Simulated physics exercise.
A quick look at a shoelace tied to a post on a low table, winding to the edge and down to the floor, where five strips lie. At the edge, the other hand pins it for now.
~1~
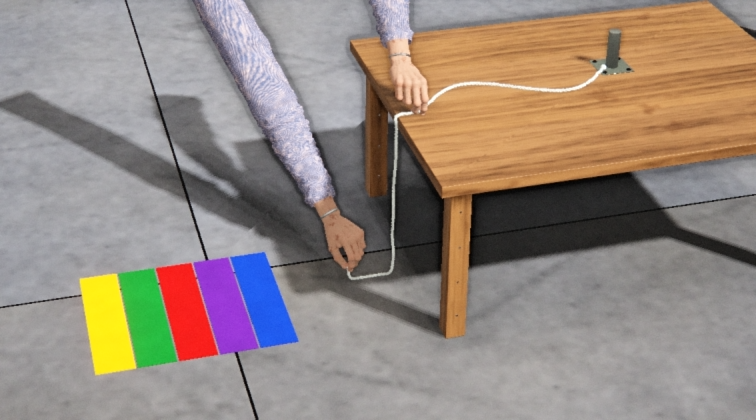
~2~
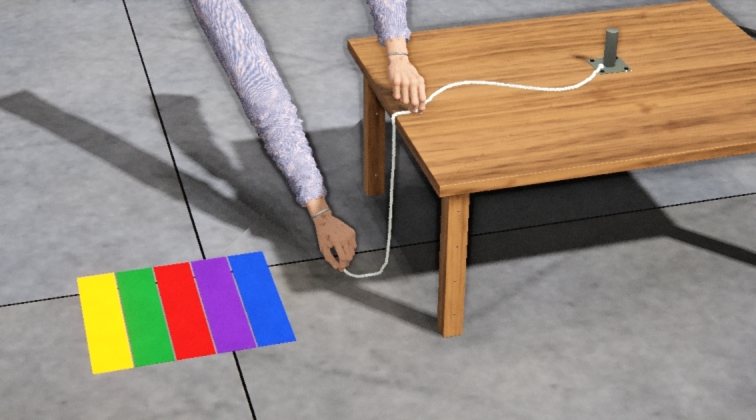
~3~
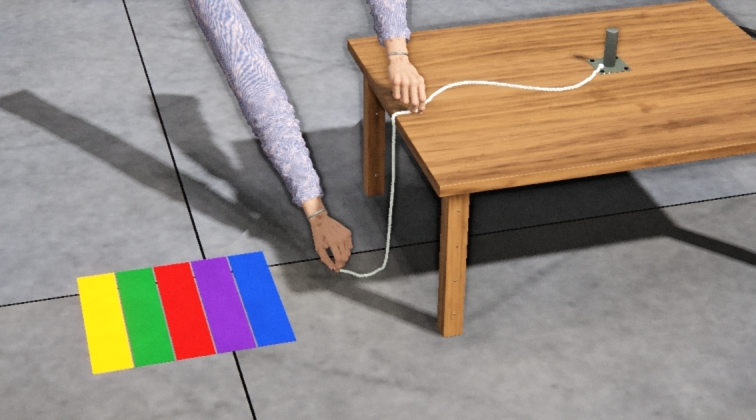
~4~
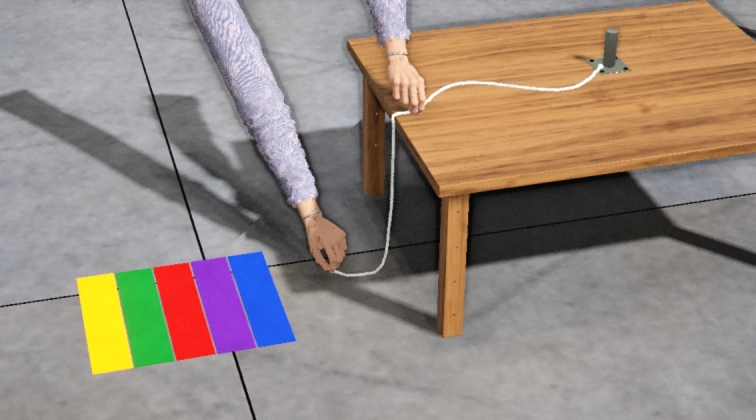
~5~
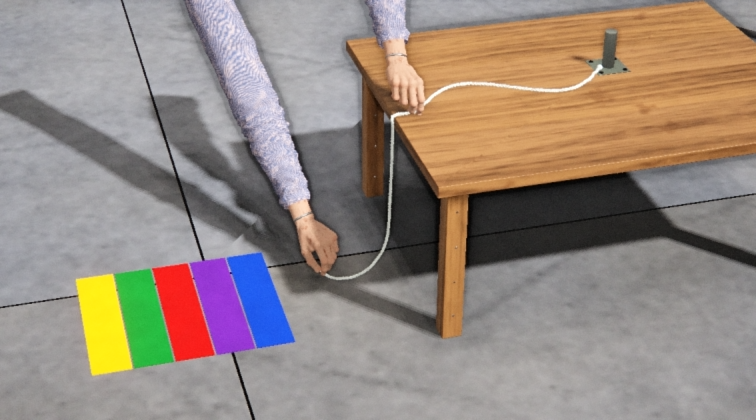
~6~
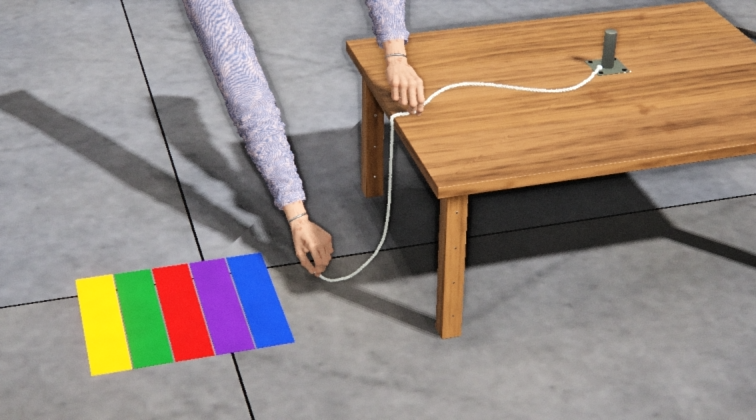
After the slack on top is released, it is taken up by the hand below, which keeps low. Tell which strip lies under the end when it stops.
The red strip.
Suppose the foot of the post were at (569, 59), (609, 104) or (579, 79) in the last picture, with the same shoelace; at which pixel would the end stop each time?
Somewhere near (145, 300), (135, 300) and (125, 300), in that order.
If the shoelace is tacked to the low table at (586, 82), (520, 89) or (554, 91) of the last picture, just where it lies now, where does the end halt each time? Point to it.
First near (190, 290), then near (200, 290), then near (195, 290).
Soon after, end near (254, 282); over blue.
After that, end near (206, 289); over purple.
At the stop, end near (177, 293); over red. It gets as far as the red strip.
